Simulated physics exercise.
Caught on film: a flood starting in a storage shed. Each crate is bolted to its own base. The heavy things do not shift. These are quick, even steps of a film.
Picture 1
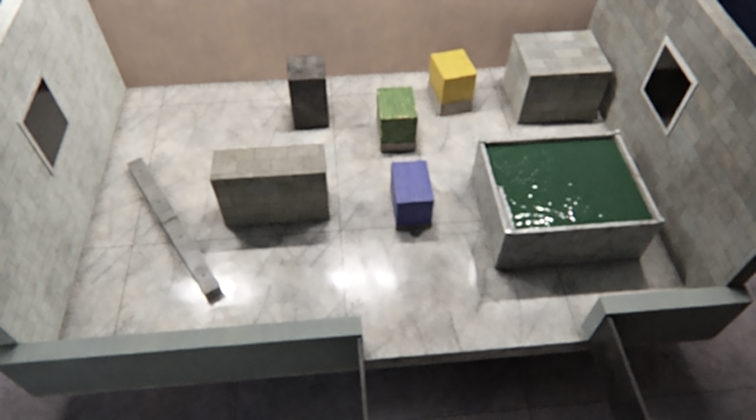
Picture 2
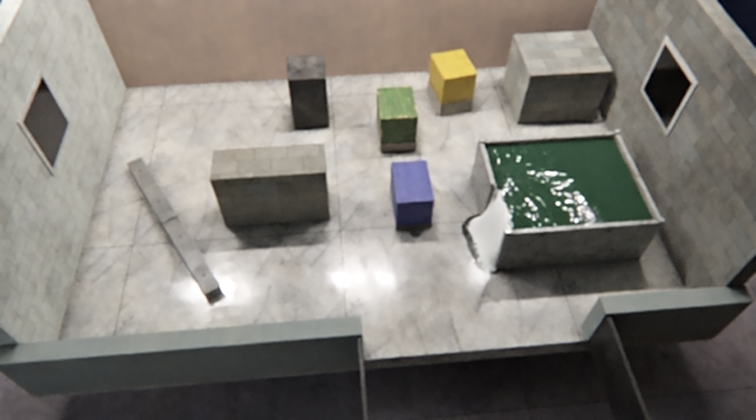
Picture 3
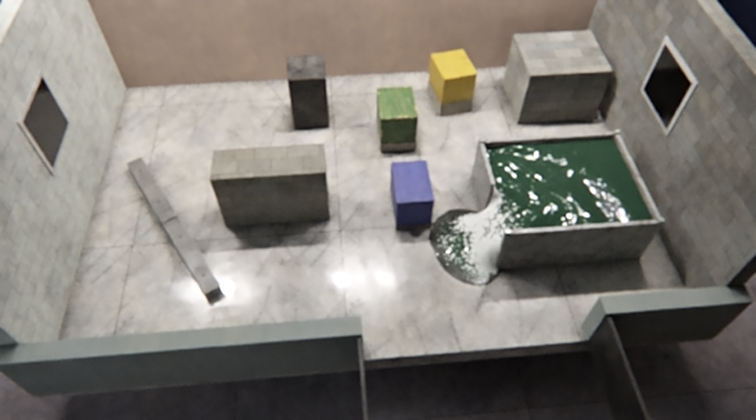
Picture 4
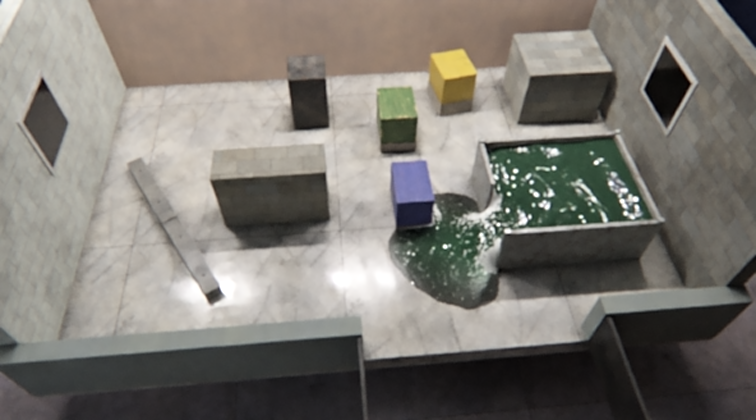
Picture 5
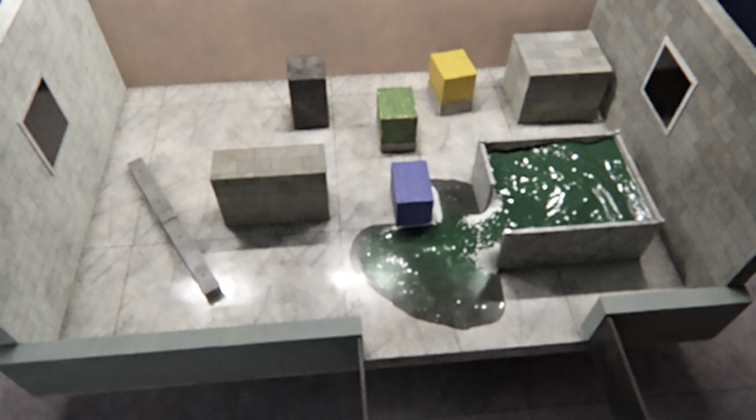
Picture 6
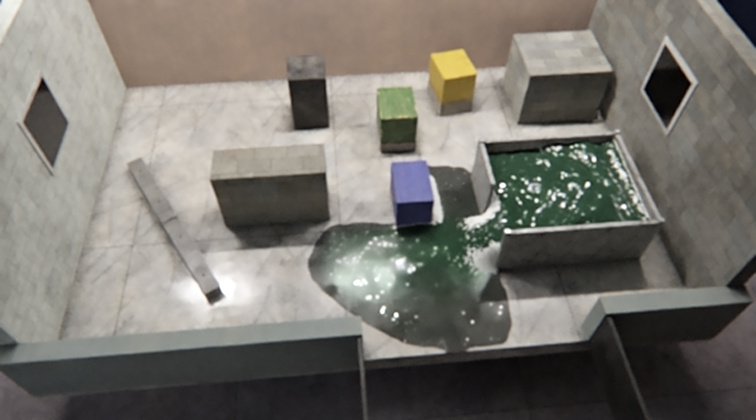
Dark green water pouring from the left side of a rectangular tank, spreading across a marble floor around a blue block.
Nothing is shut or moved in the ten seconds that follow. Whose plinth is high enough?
One by one: The green crate stays dry; the yellow crate stays dry; the blue crate gets wet.
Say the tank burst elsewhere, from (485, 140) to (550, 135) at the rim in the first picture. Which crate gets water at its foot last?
Last comes the blue-painted one.
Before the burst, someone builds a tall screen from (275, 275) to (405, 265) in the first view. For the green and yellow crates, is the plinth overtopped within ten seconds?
One by one: The green crate is spared, the yellow crate escapes it.
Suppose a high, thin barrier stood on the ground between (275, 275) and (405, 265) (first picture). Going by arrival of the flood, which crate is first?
First comes the crate marked blue.
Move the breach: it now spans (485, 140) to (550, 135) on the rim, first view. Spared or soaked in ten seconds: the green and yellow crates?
In short: The green crate gets wet; the yellow crate is topped.
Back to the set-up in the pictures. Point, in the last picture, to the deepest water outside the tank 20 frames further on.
Near (51, 368).
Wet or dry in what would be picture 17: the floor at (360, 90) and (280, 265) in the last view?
As listed: Dry, awash.
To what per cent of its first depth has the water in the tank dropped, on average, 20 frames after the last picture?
Close to 42 %.
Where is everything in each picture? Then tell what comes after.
In the first picture, still water in the tank at (564, 183).
In the second picture, water pours out at (495, 232) and has run to (485, 268).
In the third picture, the front is at (436, 233), out from the gap at (494, 233).
In the fourth picture, the front is at (399, 260), out from the gap at (494, 233).
In the fifth picture, the front is at (356, 260), out from the gap at (494, 233).
In the sixth picture, the front is at (319, 277), out from the gap at (494, 233).
A moment on, water covers 25 % of the floor; the green crate water round its plinth, the yellow crate water round its plinth, the blue crate water round its plinth.
Next, water covers 40 % of the floor; the green crate water round its plinth, the yellow crate water round its plinth, the blue crate water round its plinth.
Then, water covers 60 % of the floor; the green crate water round its plinth, the yellow crate water round its plinth, the blue crate water round its plinth.
Later, water covers 70 % of the floor; the green crate water round its plinth, the yellow crate water round its plinth, the blue crate water round its plinth.
In the end, water covers 85 % of the floor; the green crate stayed above the water, the yellow crate stayed above the water, the blue crate was topped.
